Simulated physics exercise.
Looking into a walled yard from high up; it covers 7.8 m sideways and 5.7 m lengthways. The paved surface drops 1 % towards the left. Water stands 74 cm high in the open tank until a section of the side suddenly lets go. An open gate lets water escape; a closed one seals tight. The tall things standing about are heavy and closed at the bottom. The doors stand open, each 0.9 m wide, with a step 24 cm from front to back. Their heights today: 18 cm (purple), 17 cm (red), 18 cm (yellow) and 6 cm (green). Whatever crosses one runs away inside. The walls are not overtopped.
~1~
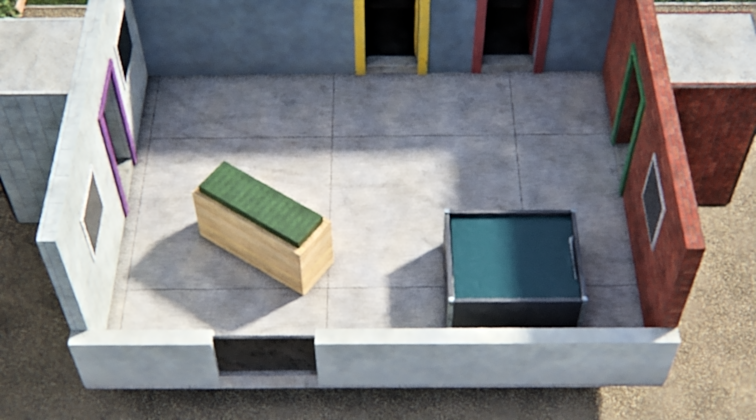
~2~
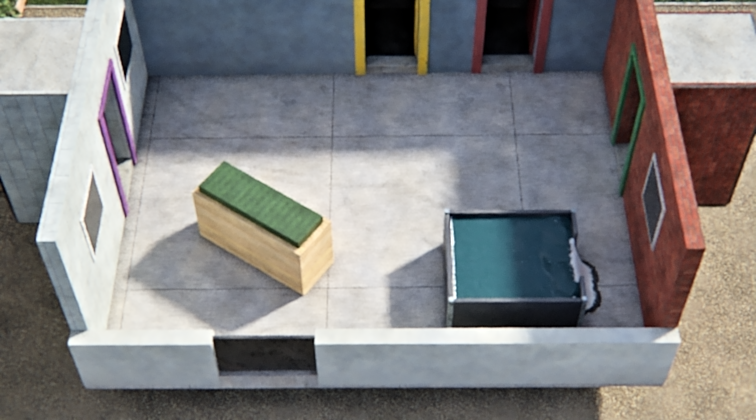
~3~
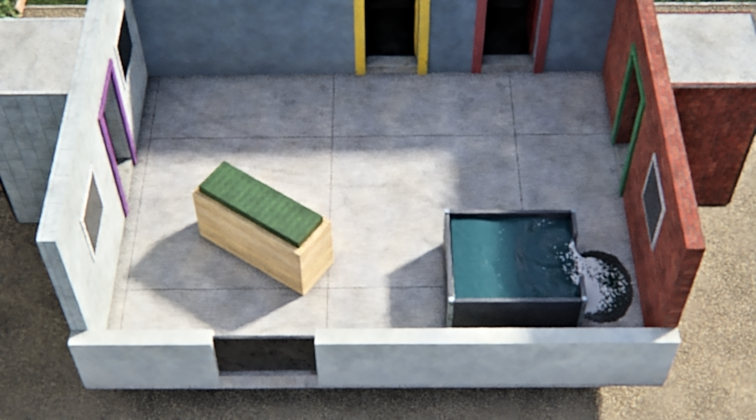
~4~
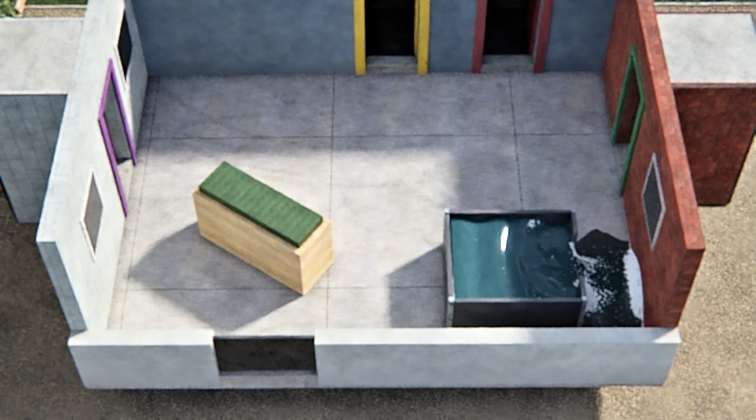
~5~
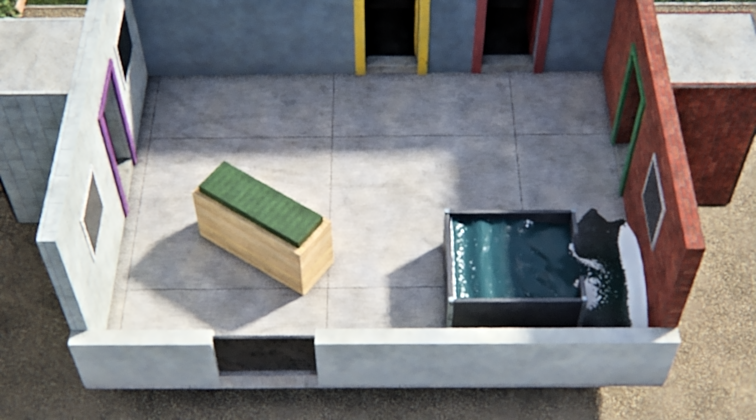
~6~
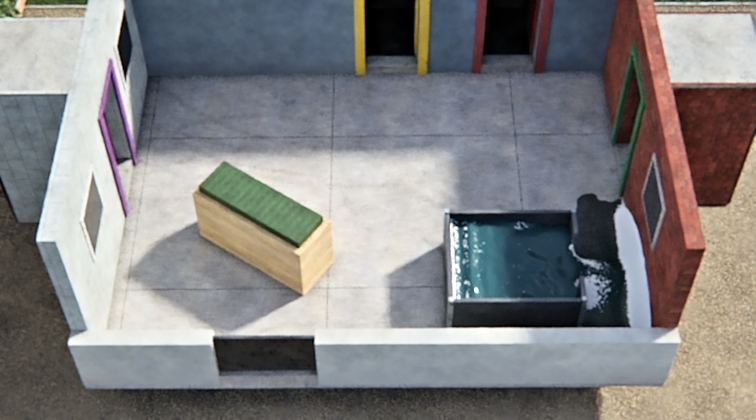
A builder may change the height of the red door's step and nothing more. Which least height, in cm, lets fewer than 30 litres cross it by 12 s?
It would have to be roughly 9 cm high.
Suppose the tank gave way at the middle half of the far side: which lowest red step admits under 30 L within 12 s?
About 18 cm.
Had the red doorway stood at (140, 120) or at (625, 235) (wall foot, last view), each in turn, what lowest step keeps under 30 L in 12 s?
About 8.0 and 19 cm.
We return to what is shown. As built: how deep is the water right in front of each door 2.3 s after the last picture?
Depths in cm: Purple 0, red 16, yellow 2, green 5.
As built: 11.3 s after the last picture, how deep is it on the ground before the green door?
Some 1.5 cm.
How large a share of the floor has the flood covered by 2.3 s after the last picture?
About 40 per cent.
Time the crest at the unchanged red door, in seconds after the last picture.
At about 2.0 s.
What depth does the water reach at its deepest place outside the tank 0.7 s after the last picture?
Roughly 51 cm.
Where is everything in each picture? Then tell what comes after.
In the first frame, the open tank at (513, 258) is whole and still, 74 cm deep; the red door at (512, 29) is dry.
In the second frame, the gap is at (572, 275), the front 0.4 m out at (596, 301); the back of the open tank holds 74 cm.
In the third frame, the front is at (628, 294), 0.8 m from the gap at (572, 276); 0.7 m2 of floor is wet, 74 cm left at the back.
In the fourth frame, the front is at (628, 245), 1.0 m from the gap at (572, 277); 1.4 m2 of floor is wet, 73 cm left at the back.
In the fifth frame, water pours out at (572, 277) and has run 1.2 m, to a hidden place; about 8 cm deep outside, 66 cm at the back.
In the sixth frame, the front is at (621, 205), 1.5 m from the gap at (572, 277); 2.2 m2 of floor is wet, 62 cm left at the back; 3.2 m in a straight line remain to the red door at (512, 29).
Then, 0.7 s after the last picture water covers 15 % of the floor, deepest (51 cm) near (646, 357); it has not reached the red door.
Then, 2.3 s after the last picture water covers 40 % of the floor, deepest (32 cm) near (636, 294); 16 cm at the red door, 0 litres in over its 17 cm step.
Then, 11.3 s after the last picture water covers 90 % of the floor, deepest (12 cm) near (140, 279); 4 cm at the red door, 0 litres in over its 17 cm step.
At the red door as built, the water peaked near 16 cm, 2.1 s after the last picture.
With a step of 8 cm, 41 litres would have come in within the 12 s; with 11 cm, 14 litres. So under 30 litres takes about 9 cm.
